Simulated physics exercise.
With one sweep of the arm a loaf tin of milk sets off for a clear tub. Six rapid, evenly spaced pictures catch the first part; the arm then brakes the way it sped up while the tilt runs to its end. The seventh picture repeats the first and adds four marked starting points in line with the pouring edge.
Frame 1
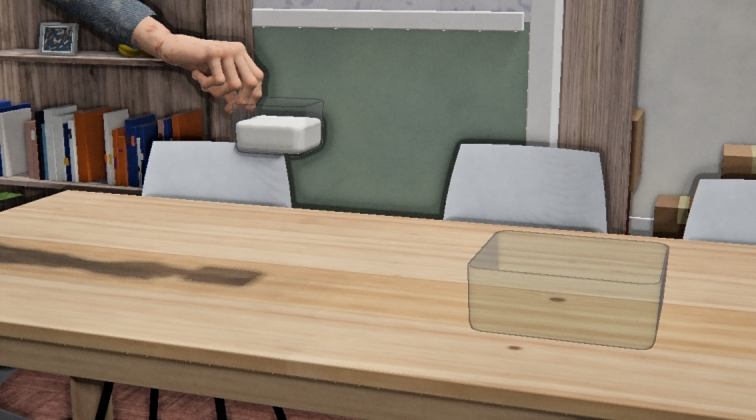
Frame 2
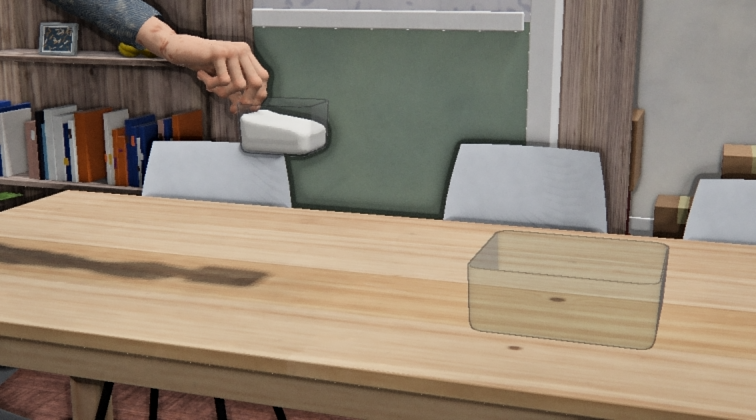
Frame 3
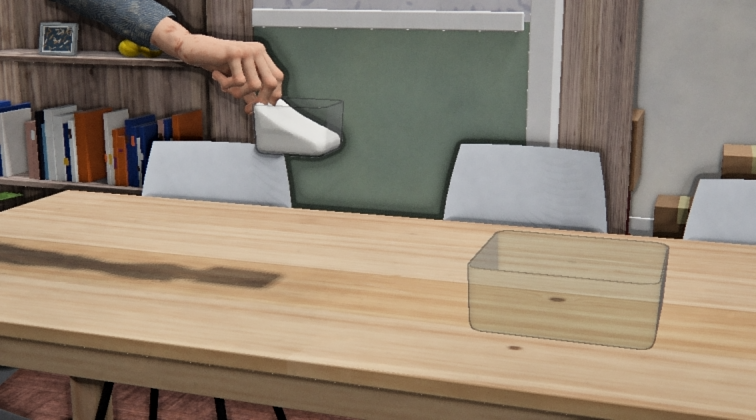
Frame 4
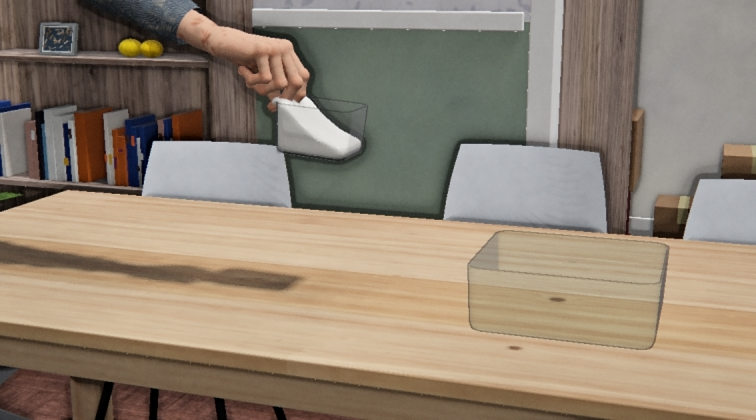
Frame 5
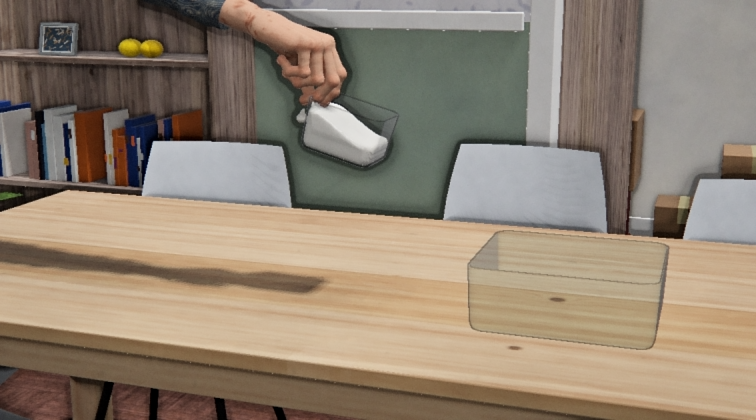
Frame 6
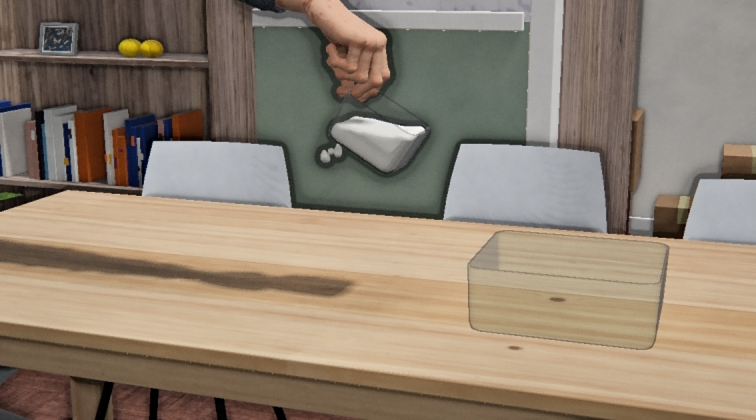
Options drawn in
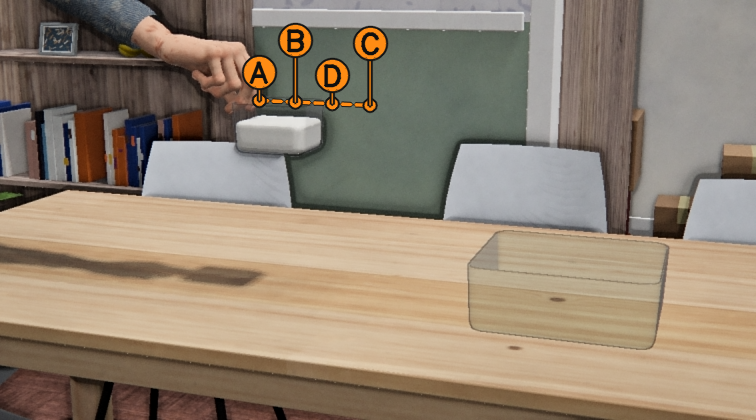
At first, a hand holds a small clear container of white milk upright above a wooden table, left of an empty clear tub. The arm sweeps right, and the milk surges up the container's left side. The container then tilts, and small white blobs slip over its left rim.
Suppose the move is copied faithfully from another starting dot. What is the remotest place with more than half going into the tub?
Choose A.
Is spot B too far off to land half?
No.
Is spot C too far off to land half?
No.
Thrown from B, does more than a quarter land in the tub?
Yes, clearly.
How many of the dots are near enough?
All four.
On the marked copy, A at (259, 100); B at (295, 102); C at (370, 105); D at (332, 103).
With A, about 62 % lands in the tub, 27 % falls short and 11 % goes beside or beyond.
With B, about 71 % lands in the tub, 11 % falls short and 19 % goes beside or beyond.
With C, about 72 % lands in the tub, 4 % falls short and 25 % goes beside or beyond.
With D, about 87 % lands in the tub, 7 % falls short and 6 % goes beside or beyond.
